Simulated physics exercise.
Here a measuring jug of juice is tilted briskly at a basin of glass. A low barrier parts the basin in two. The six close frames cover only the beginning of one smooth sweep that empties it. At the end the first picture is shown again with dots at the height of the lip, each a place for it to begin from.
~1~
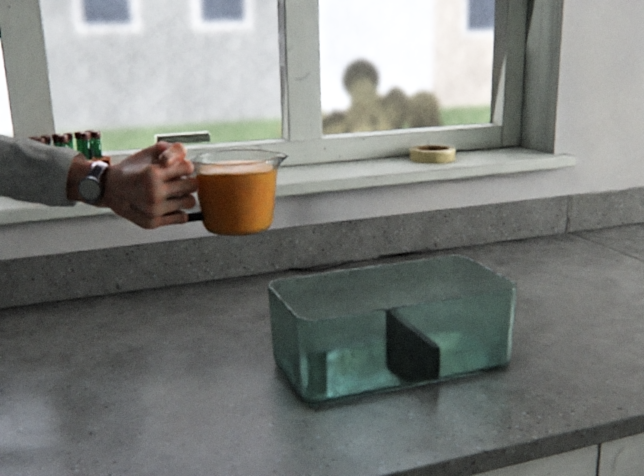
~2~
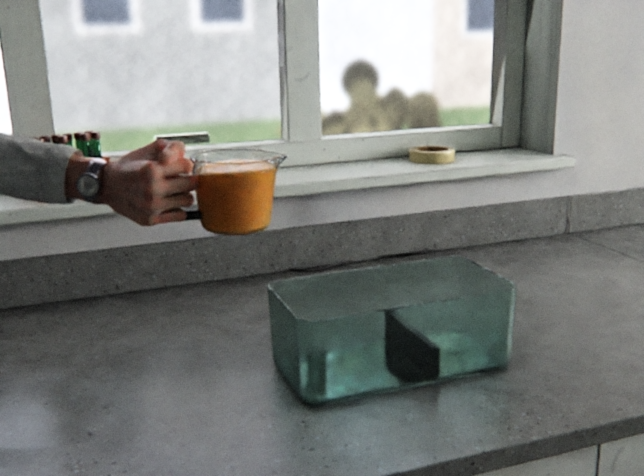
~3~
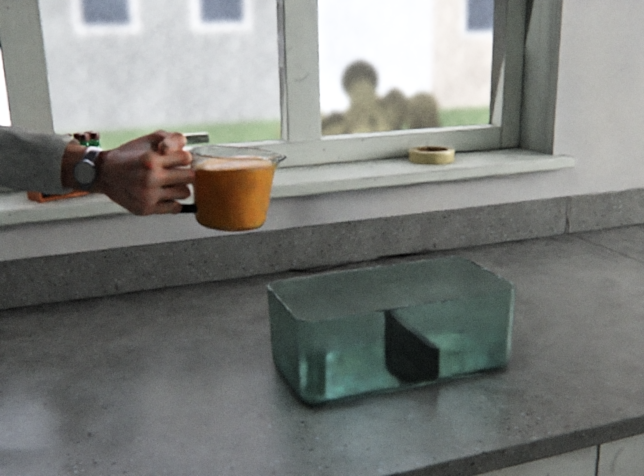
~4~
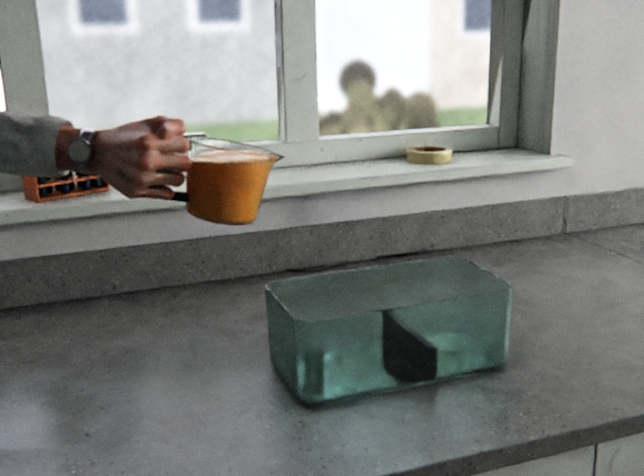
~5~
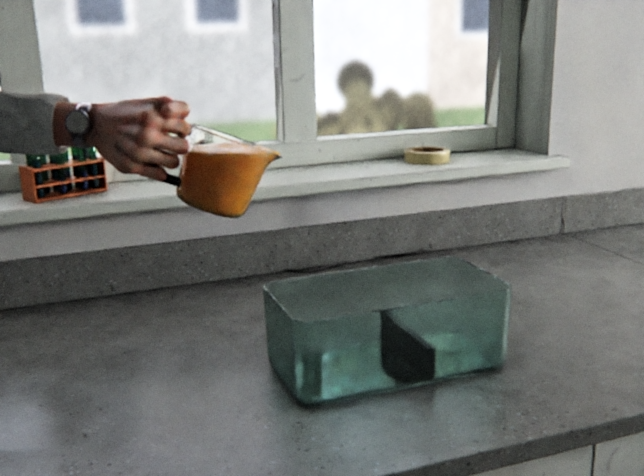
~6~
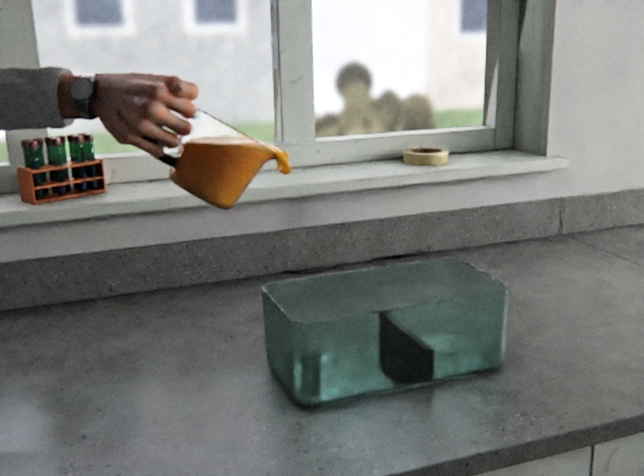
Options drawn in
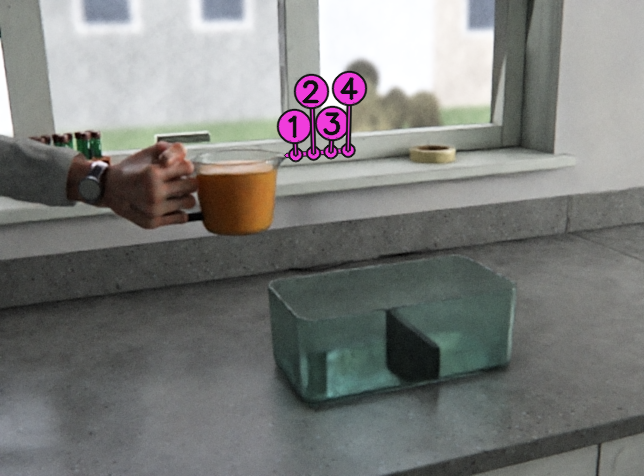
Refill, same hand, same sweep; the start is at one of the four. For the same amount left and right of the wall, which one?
Use place 3.
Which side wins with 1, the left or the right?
More ends on the left.
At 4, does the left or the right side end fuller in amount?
The right one.
In magenta, 1 at (295, 154); 2 at (313, 153); 3 at (330, 151); 4 at (348, 150).
If 1 is chosen, about 88 % ends left of the wall and 7 % right of it; 5 % is lost outside.
If 2 is chosen, about 87 % ends left of the wall and 10 % right of it; 3 % is lost outside.
If 3 is chosen, about 43 % ends left of the wall and 54 % right of it; 4 % is lost outside.
If 4 is chosen, about 14 % ends left of the wall and 83 % right of it; 3 % is lost outside.
